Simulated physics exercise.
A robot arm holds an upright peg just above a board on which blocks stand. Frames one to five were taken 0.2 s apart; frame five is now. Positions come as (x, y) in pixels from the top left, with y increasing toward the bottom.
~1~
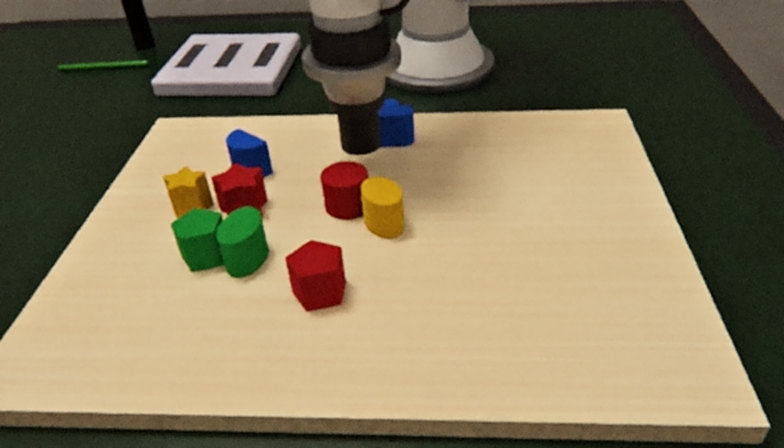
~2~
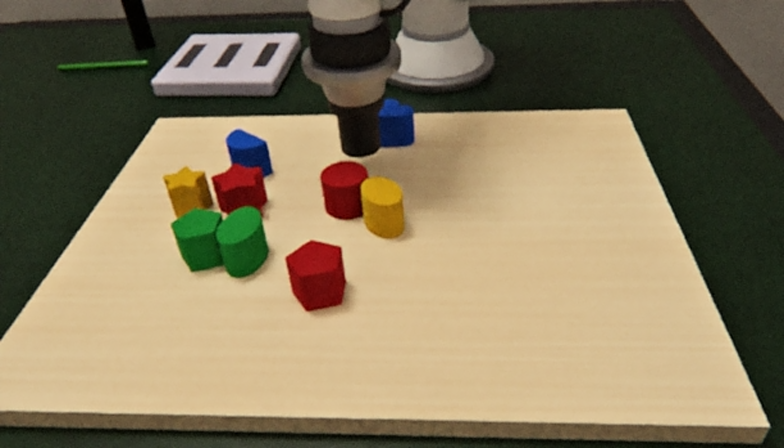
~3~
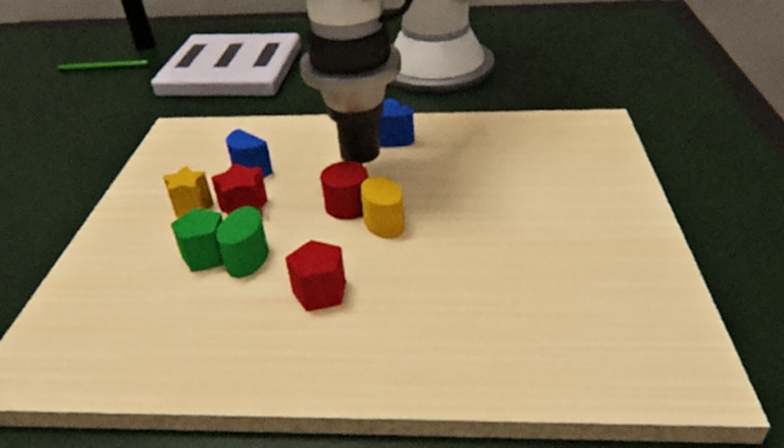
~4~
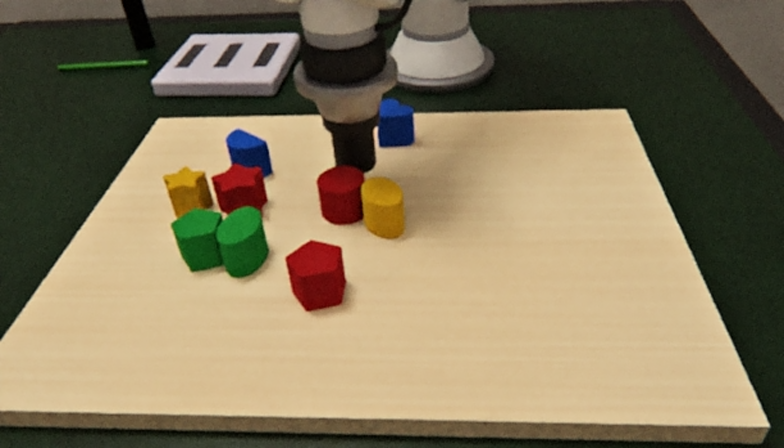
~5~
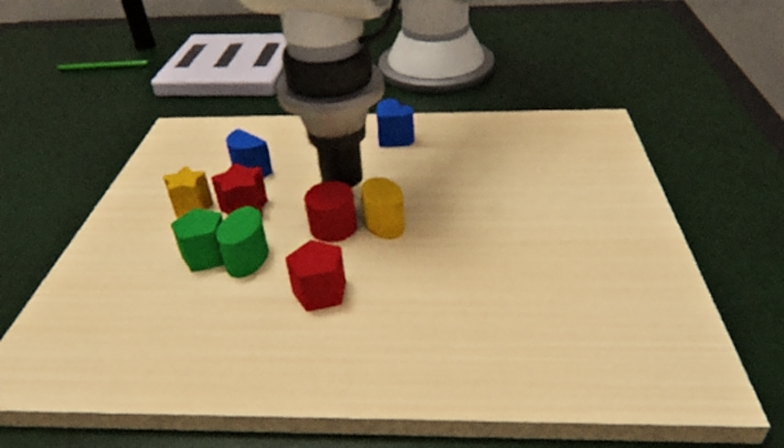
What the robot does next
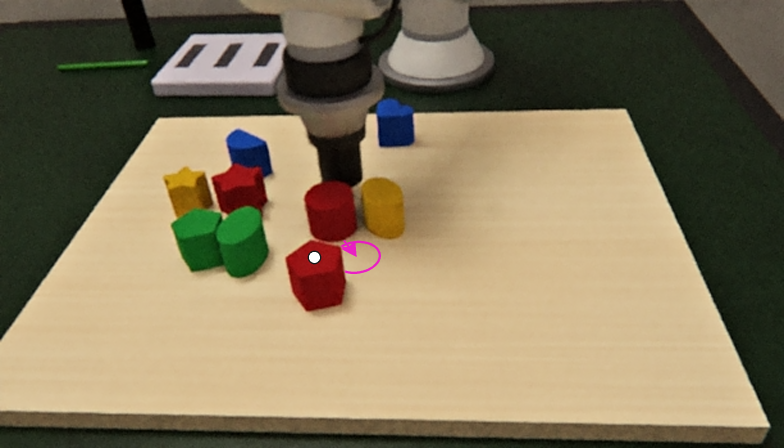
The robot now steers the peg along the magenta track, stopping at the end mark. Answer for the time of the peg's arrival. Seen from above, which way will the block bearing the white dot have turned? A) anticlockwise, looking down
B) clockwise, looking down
My answer is option A.
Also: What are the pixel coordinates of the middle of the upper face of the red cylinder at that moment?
Somewhere near (311, 246).
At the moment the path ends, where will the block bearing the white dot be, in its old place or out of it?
It shifts.
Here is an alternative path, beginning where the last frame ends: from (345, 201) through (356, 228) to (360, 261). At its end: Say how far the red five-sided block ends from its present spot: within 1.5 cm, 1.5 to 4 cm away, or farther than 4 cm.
The 1.5 to 4 cm band.
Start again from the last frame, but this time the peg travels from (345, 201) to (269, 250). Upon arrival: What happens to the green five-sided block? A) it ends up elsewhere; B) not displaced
A: It ends up elsewhere.
The line goes from (345, 201) through (338, 219) and (342, 238) to (356, 257); the dot is on the red five-sided block.
The first path, step by step. Halfway along, peg at (335, 206); red five-sided block at (313, 260); red cylinder at (315, 225).
At the end, peg at (354, 233); red five-sided block at (295, 285), turned 40° anticlockwise; red cylinder at (311, 246); yellow oval block unmoved.
